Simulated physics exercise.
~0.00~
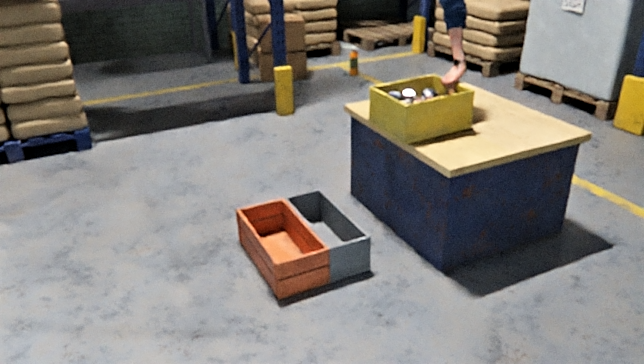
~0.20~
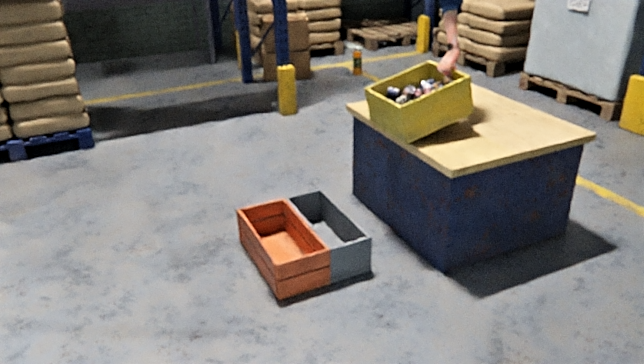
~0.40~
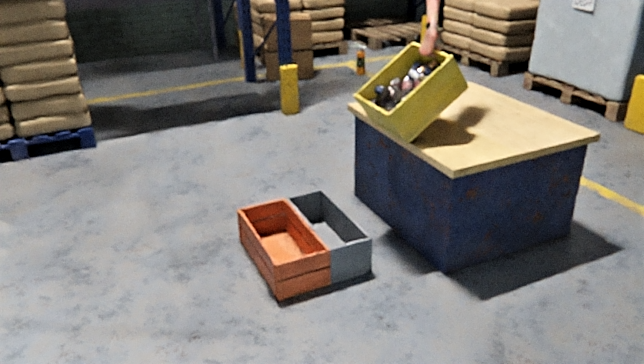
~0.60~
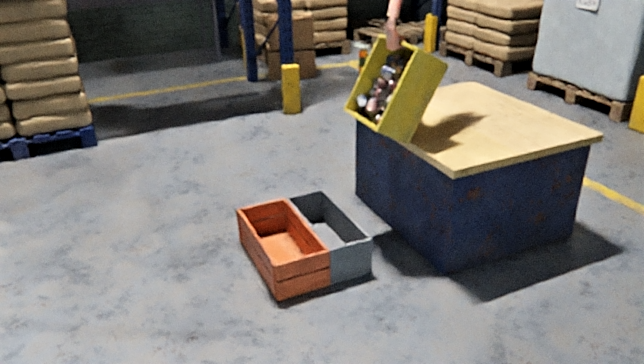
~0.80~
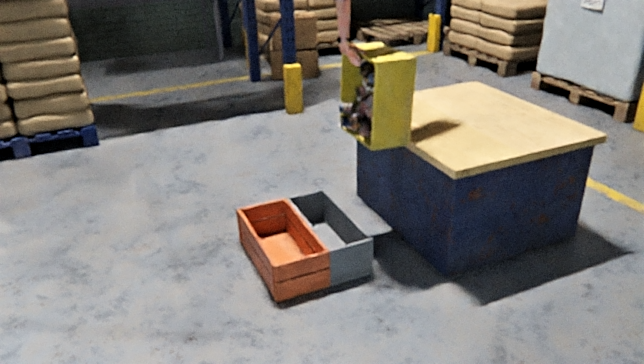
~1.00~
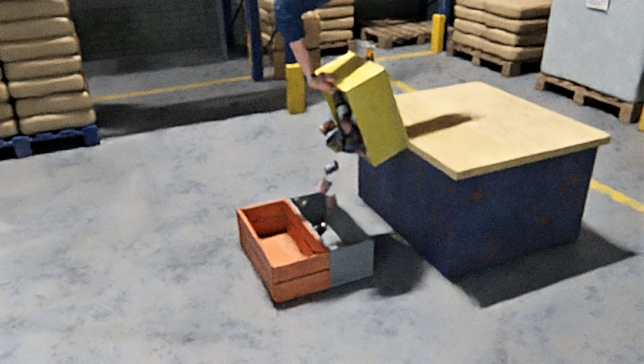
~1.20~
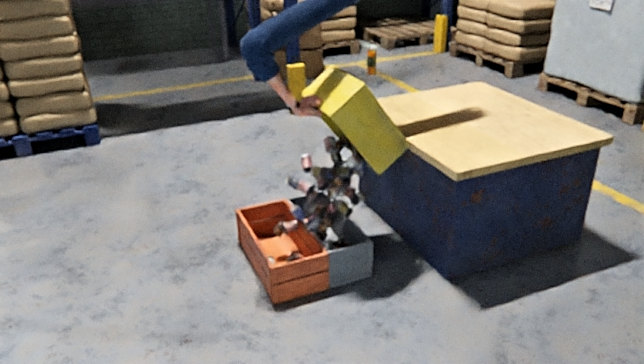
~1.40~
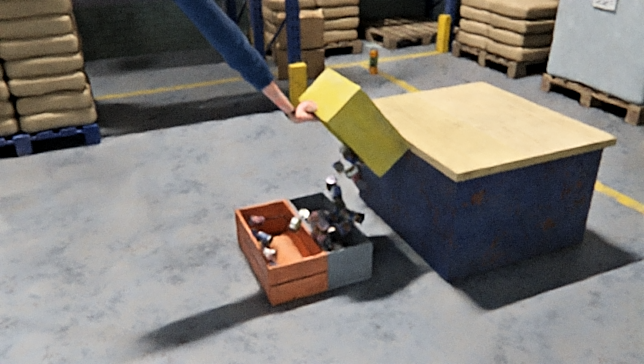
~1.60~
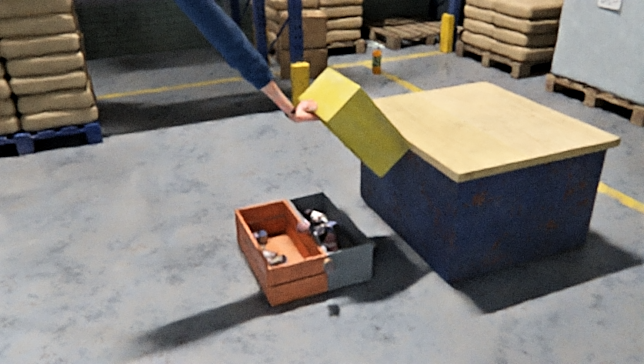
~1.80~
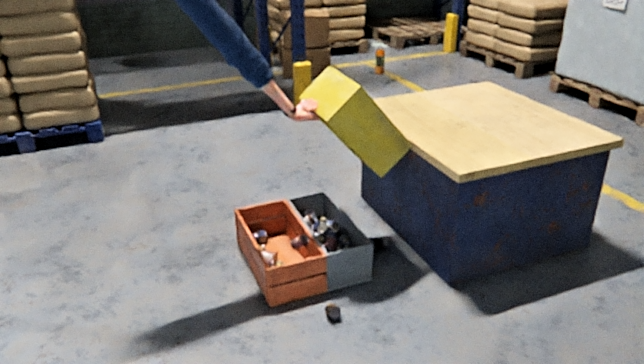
A yellow crate full of small tins sits on a pale-topped, dark blue bench in a warehouse, seen from above as the view drifts slightly sideways. On the floor to the left stand a grey tote, nearer the bench, and an orange tote beside it. A hand tips the crate leftward over the bench's edge, and the tins slide, then pour down in a tumbling cluster. The arm holds the crate steeply tilted as the last ones drop. Most tins end in the grey tote, fewer in the orange, and one lies on the floor in front.
